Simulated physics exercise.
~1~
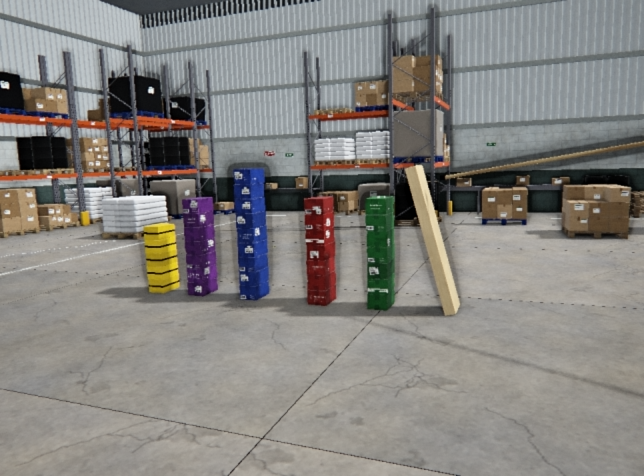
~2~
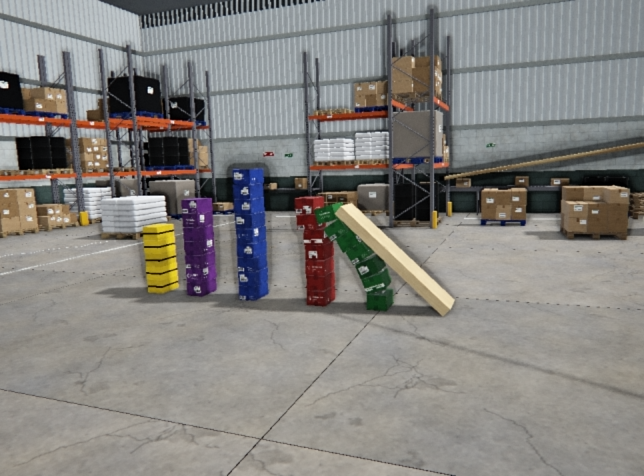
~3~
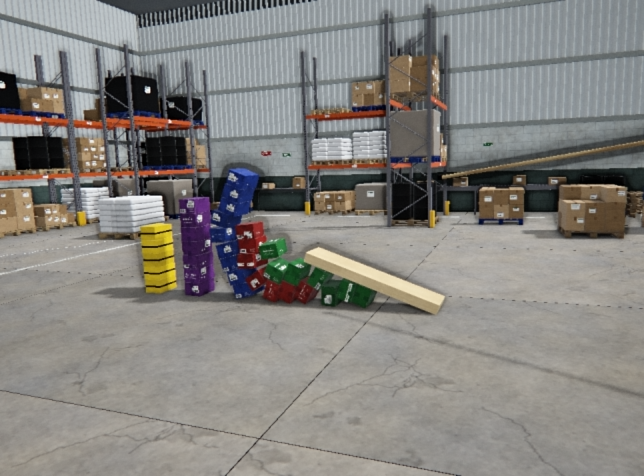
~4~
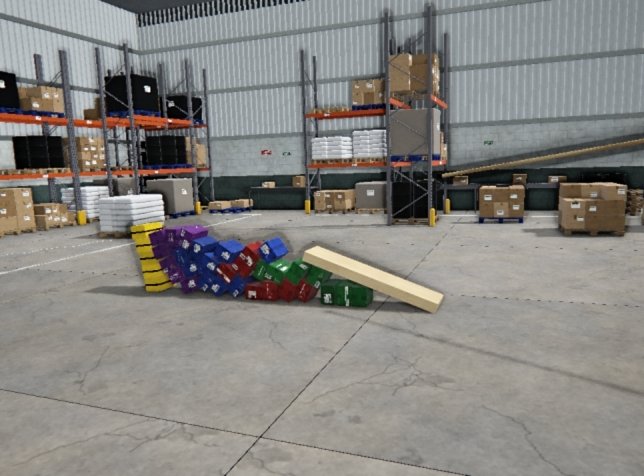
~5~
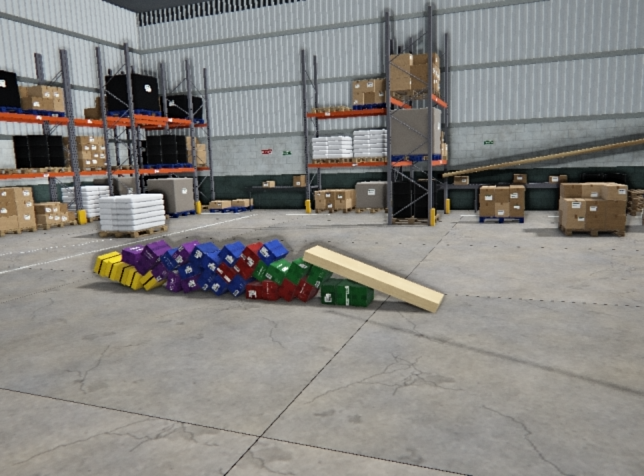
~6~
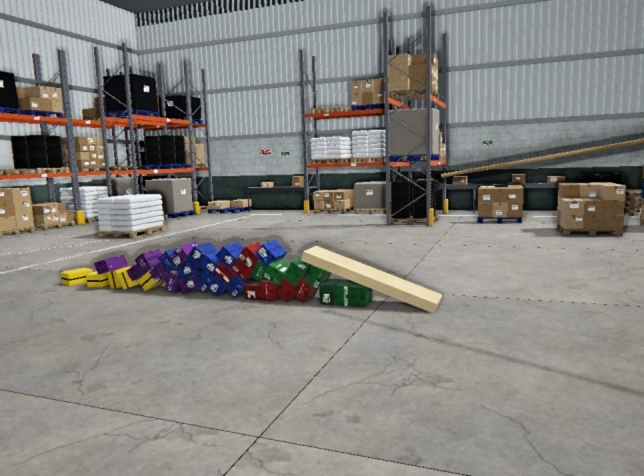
A leaning wooden board tips left onto a green stack of parcels in a warehouse, and the red, blue, purple and yellow stacks topple leftward in turn, leaving a low, jumbled row of parcels with the board resting aslant on its right end.
